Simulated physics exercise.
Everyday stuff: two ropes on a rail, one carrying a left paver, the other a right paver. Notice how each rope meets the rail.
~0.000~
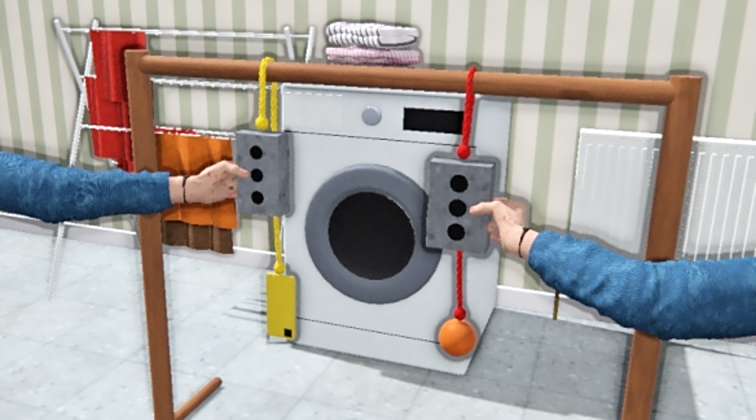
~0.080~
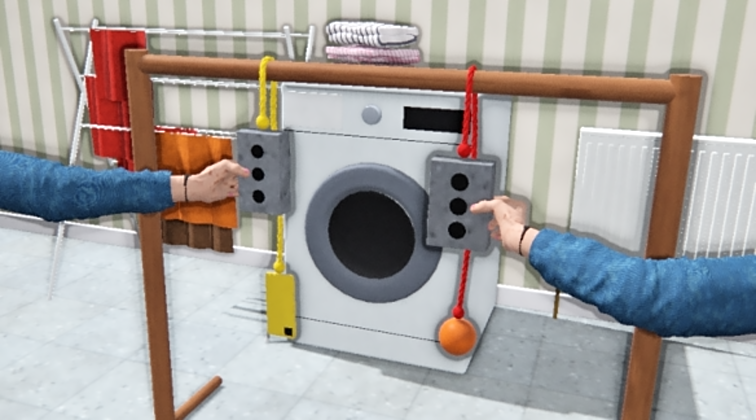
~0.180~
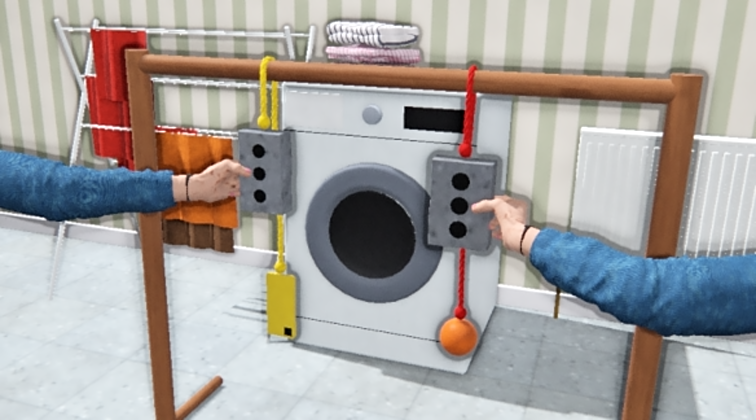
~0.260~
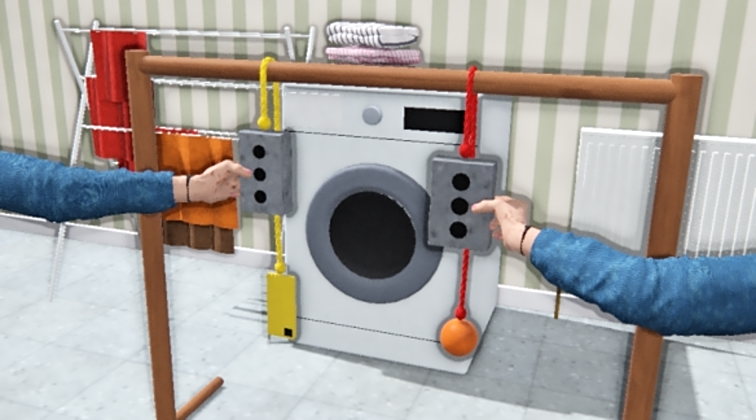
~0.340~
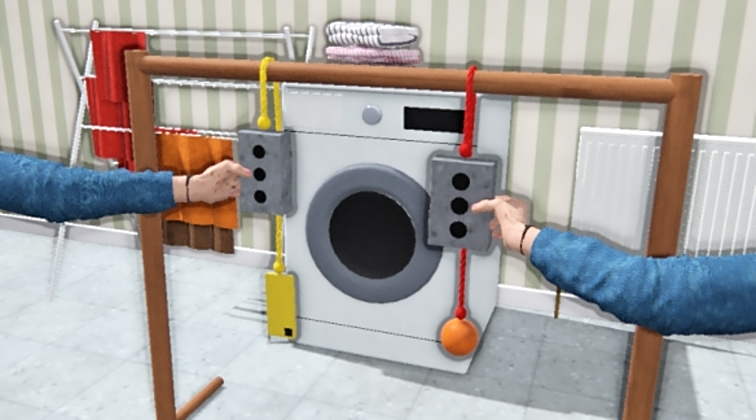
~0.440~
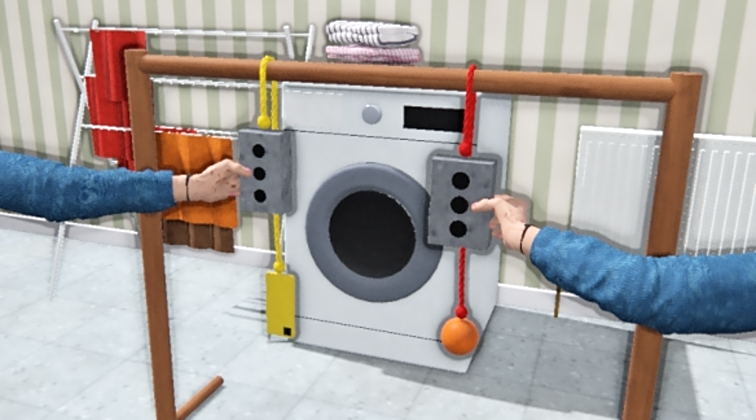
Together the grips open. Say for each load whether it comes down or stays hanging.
Outcome: Well the left paver gets pulled down as expected. Well the right paver gets pulled down as expected.
After 0.92 s, left paver dropping near (271, 350); right paver dropping near (453, 378).
After 1.22 s, left paver on the floor; right paver on the floor.
In the end, left paver on the floor; right paver on the floor. The left paver drops and the right paver pulls its rope through.
